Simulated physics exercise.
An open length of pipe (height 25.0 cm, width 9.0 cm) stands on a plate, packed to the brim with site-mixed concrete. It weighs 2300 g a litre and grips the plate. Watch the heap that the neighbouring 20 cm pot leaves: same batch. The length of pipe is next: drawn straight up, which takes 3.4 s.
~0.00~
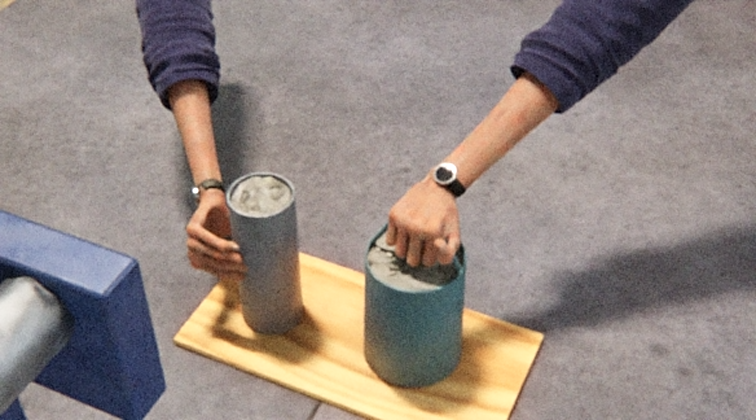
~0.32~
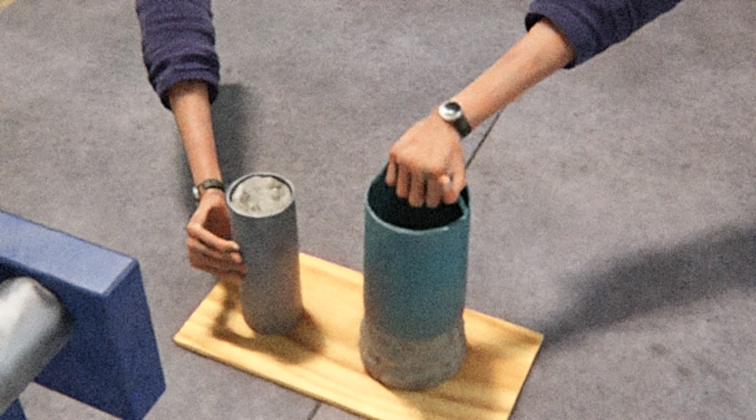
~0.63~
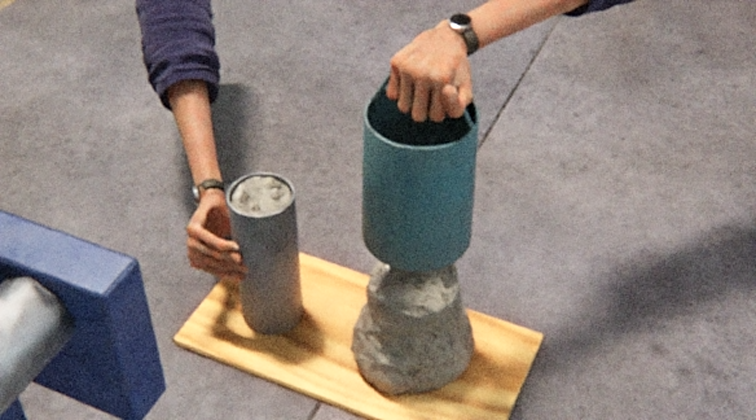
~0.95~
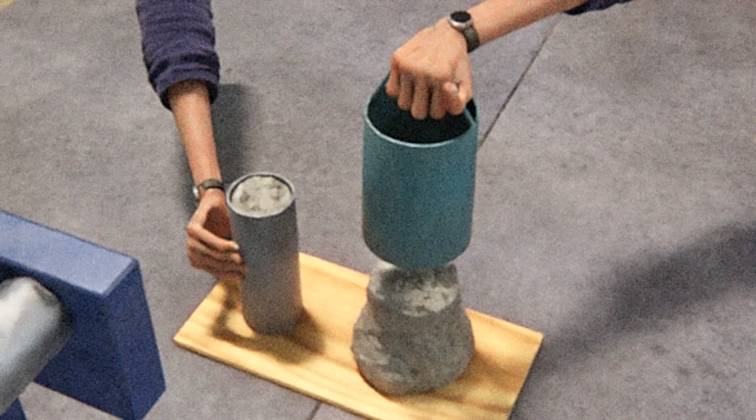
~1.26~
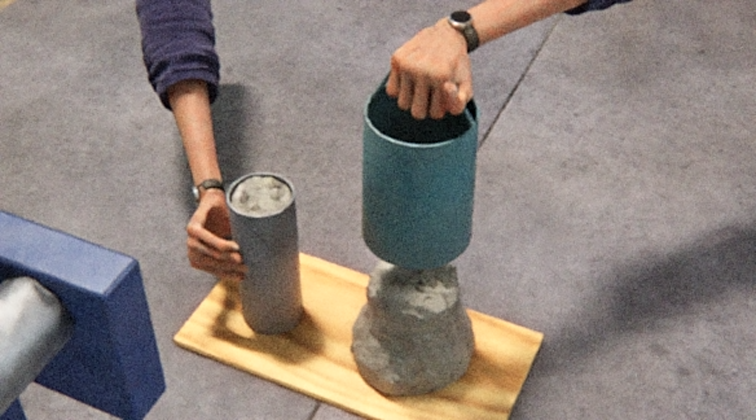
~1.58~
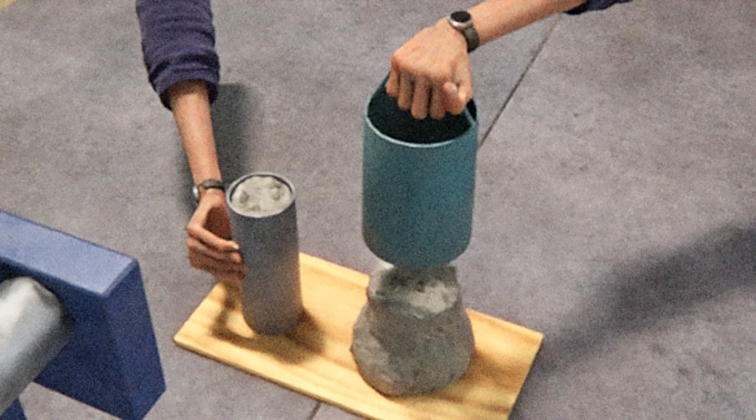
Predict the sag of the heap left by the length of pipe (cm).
It comes to near 8 cm.
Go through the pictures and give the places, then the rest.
The first frame shows middle of the pot's mouth at (416, 257), still down; middle of the length of pipe's top at (261, 196), not yet moved.
The second frame shows middle of the pot's mouth at (418, 198), raised 11 cm; middle of the length of pipe's top at (261, 196), not yet moved.
The third frame shows middle of the pot's mouth at (421, 115), raised 25 cm; the heap from the pot 16 cm high and 19 cm wide, top at (415, 280); middle of the length of pipe's top at (261, 196), not yet moved.
The fourth frame shows middle of the pot's mouth at (421, 113), raised 25 cm; the heap from the pot 16 cm high and 19 cm wide, top at (415, 280); middle of the length of pipe's top at (261, 196), not yet moved.
The fifth frame shows middle of the pot's mouth at (421, 113), raised 25 cm; the heap from the pot 16 cm high and 19 cm wide, top at (415, 281); middle of the length of pipe's top at (261, 196), not yet moved.
The sixth frame shows middle of the pot's mouth at (421, 113), raised 25 cm; the heap from the pot 16 cm high and 19 cm wide, top at (415, 281); middle of the length of pipe's top at (261, 196), not yet moved.
By 2.4 s, the length of pipe is up 5.5 cm; the site-mixed concrete has come down 1.3 cm to 24 cm and is 10 cm wide.
By 3.3 s, the length of pipe is up 16 cm; the site-mixed concrete has come down 6.5 cm to 19 cm and is 14 cm wide.
By 4.1 s, the length of pipe is up 25 cm; the site-mixed concrete has come down 7.5 cm to 17 cm and is 14 cm wide.
By 5.1 s, the length of pipe is clear; the site-mixed concrete has come down 7.7 cm to 17 cm and is 14 cm wide.
By 5.6 s, at rest, the length of pipe is clear; the site-mixed concrete has come down 7.8 cm to 17 cm and is 15 cm wide.
